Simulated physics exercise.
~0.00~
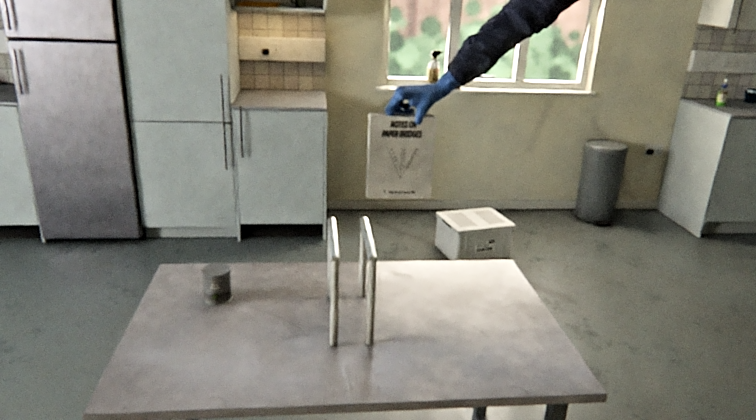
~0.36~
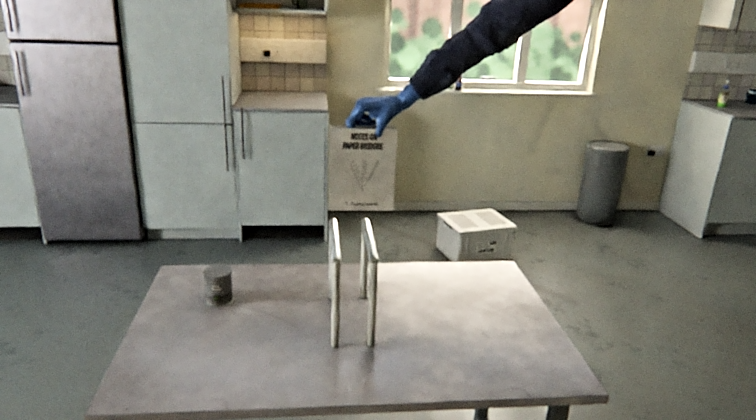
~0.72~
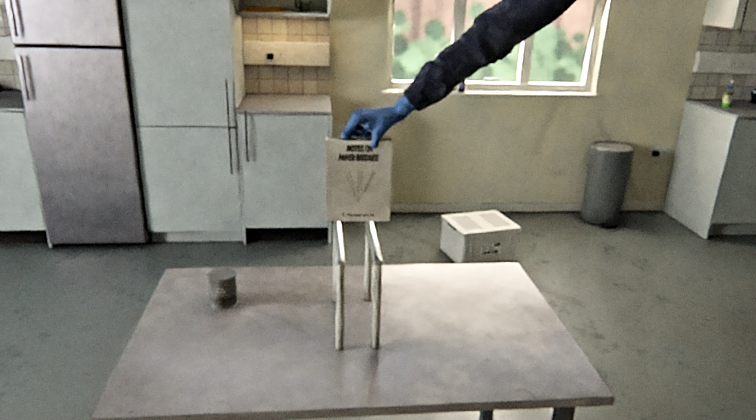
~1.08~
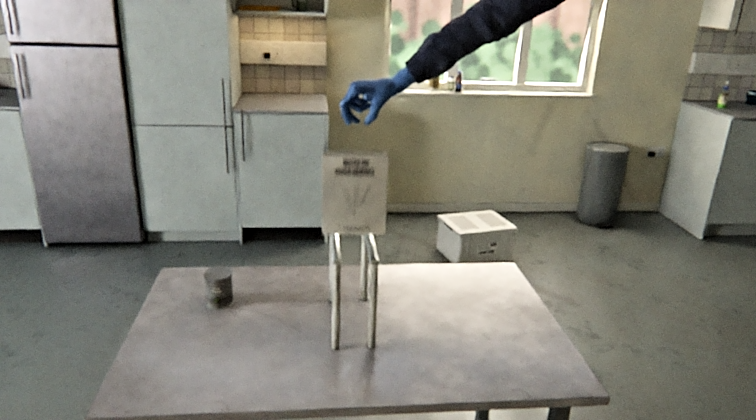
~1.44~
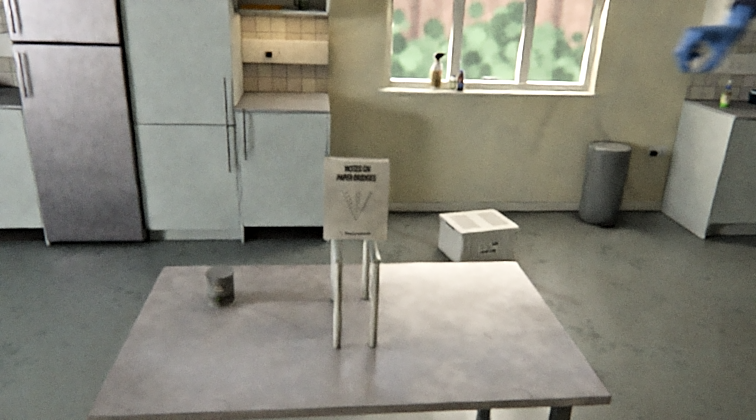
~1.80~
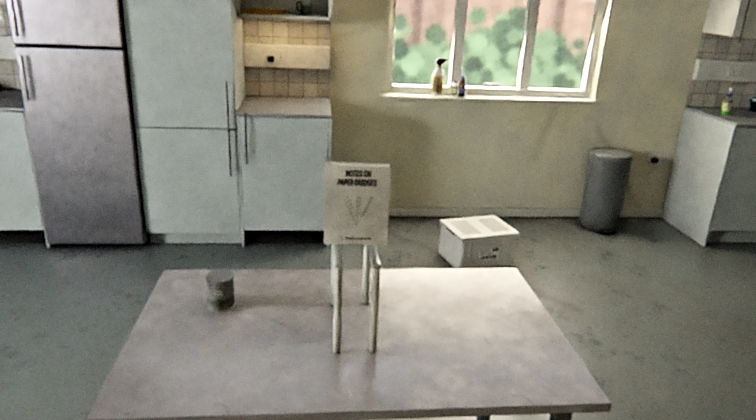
A white book with dark lettering on its cover is held upright by a blue-gloved hand above a grey table, seen from the front in a kitchen by a slightly swaying camera. On the table are a pale stand with a narrow gap between its two raised sides and, to the left, a small grey tin. The hand carries the book left, then lowers it over the stand. It lets go and draws away to the right as the book settles slightly. The book stays upright on top of the stand, and the tin remains where it was.
